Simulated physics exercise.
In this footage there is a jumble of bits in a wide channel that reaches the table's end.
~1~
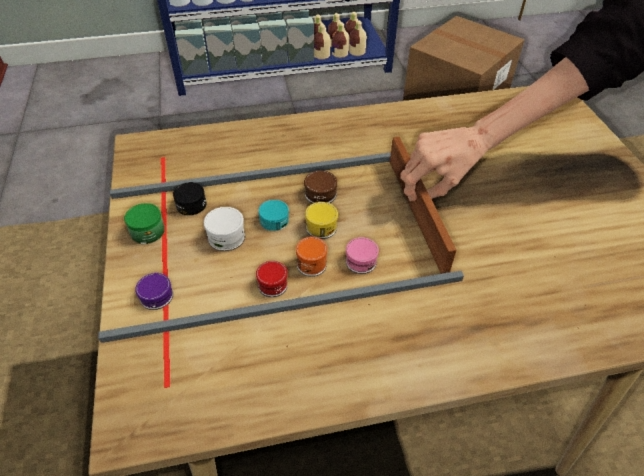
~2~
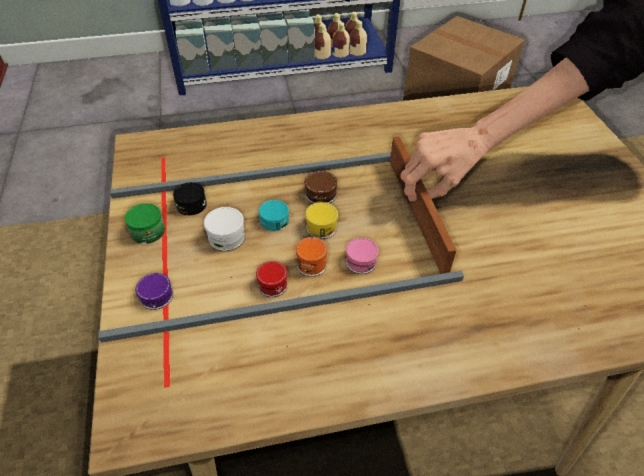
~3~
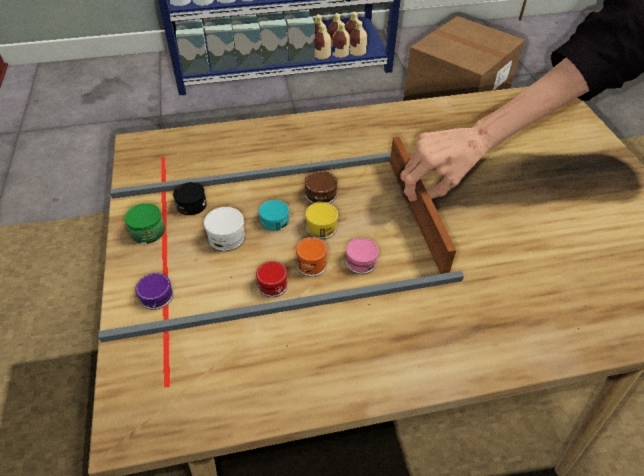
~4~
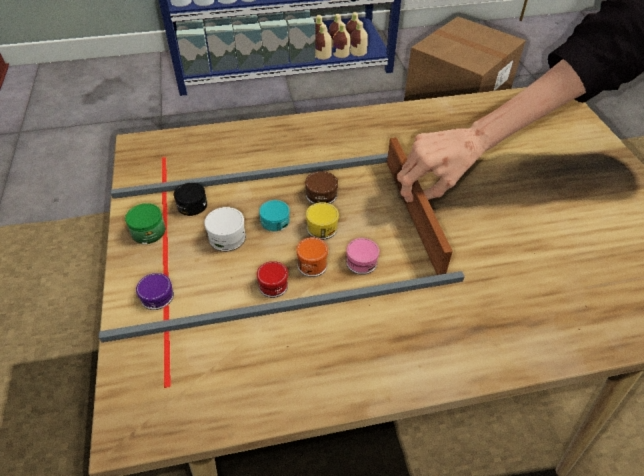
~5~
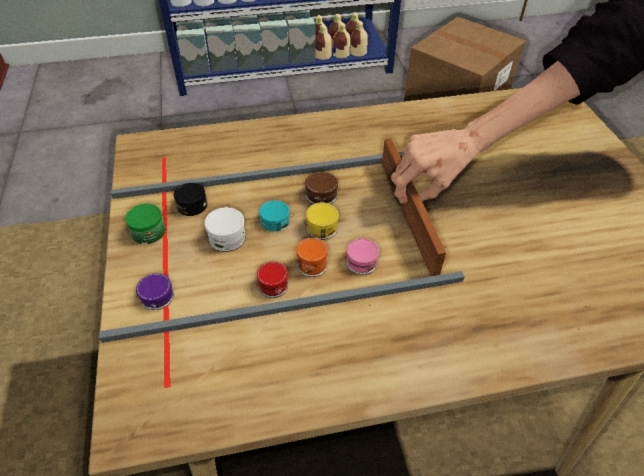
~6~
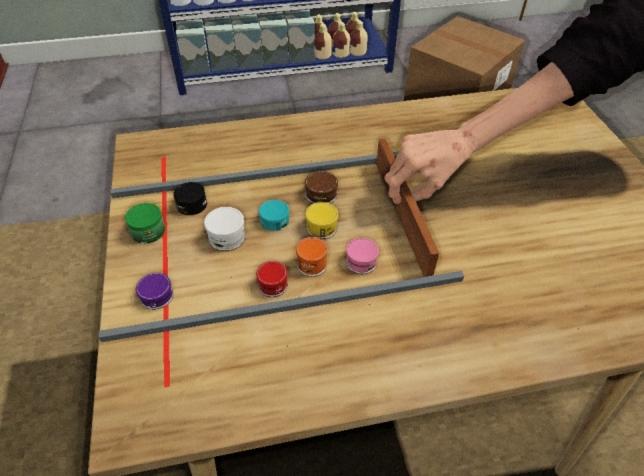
A hand slid a wooden board slightly left between two grey rails on a table, while the colourful round tubs in front of it, some near a red line, stayed where they were.
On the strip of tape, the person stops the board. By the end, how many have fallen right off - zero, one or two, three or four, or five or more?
One or two leave.
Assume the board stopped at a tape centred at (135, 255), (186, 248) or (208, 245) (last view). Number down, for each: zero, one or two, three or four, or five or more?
Lab note - count at each of the three spots: 5 or more; not one; no fall at all.
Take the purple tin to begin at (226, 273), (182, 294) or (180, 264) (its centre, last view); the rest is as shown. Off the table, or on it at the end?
Taking the three spots in turn, the purple tin holds its place, then holds its place, then comes off.
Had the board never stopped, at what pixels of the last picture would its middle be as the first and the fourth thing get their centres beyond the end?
At (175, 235) for the first, at (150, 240) for the fourth.
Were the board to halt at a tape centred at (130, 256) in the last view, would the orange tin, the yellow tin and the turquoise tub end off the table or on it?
The orange tin? It does not stay. The yellow tin? It is safe. The turquoise tub? It is safe.
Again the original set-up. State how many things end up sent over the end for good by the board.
Tally: 1.
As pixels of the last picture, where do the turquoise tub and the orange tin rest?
Listed in order, first is (148, 222) and the other is (126, 265).
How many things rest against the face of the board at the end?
5 touch it.
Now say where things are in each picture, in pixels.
Green tub (145, 224); purple tin (155, 291); black tub (190, 199); board (419, 201); tape (165, 251), in the first picture.
Purple tin (155, 291); red tin (272, 279), in the second picture.
Black tub (190, 199); orange tin (312, 257), in the third picture.
Green tub (146, 224); yellow tin (322, 221), in the fourth picture.
Purple tin (155, 292); board (410, 203), in the fifth picture.
Green tub (146, 223); purple tin (155, 291); black tub (191, 199); board (404, 203); tape (165, 251), in the sixth picture.
Soon after, none off yet; green tub at rest near (146, 223); purple tin at rest near (155, 291); black tub at rest near (191, 199).
After that, none off yet; green tub displaced a little near (135, 222); purple tin at rest near (154, 291); black tub displaced about its own width near (155, 202).
In the end, the number that fall off is one or two; gone, green tub.
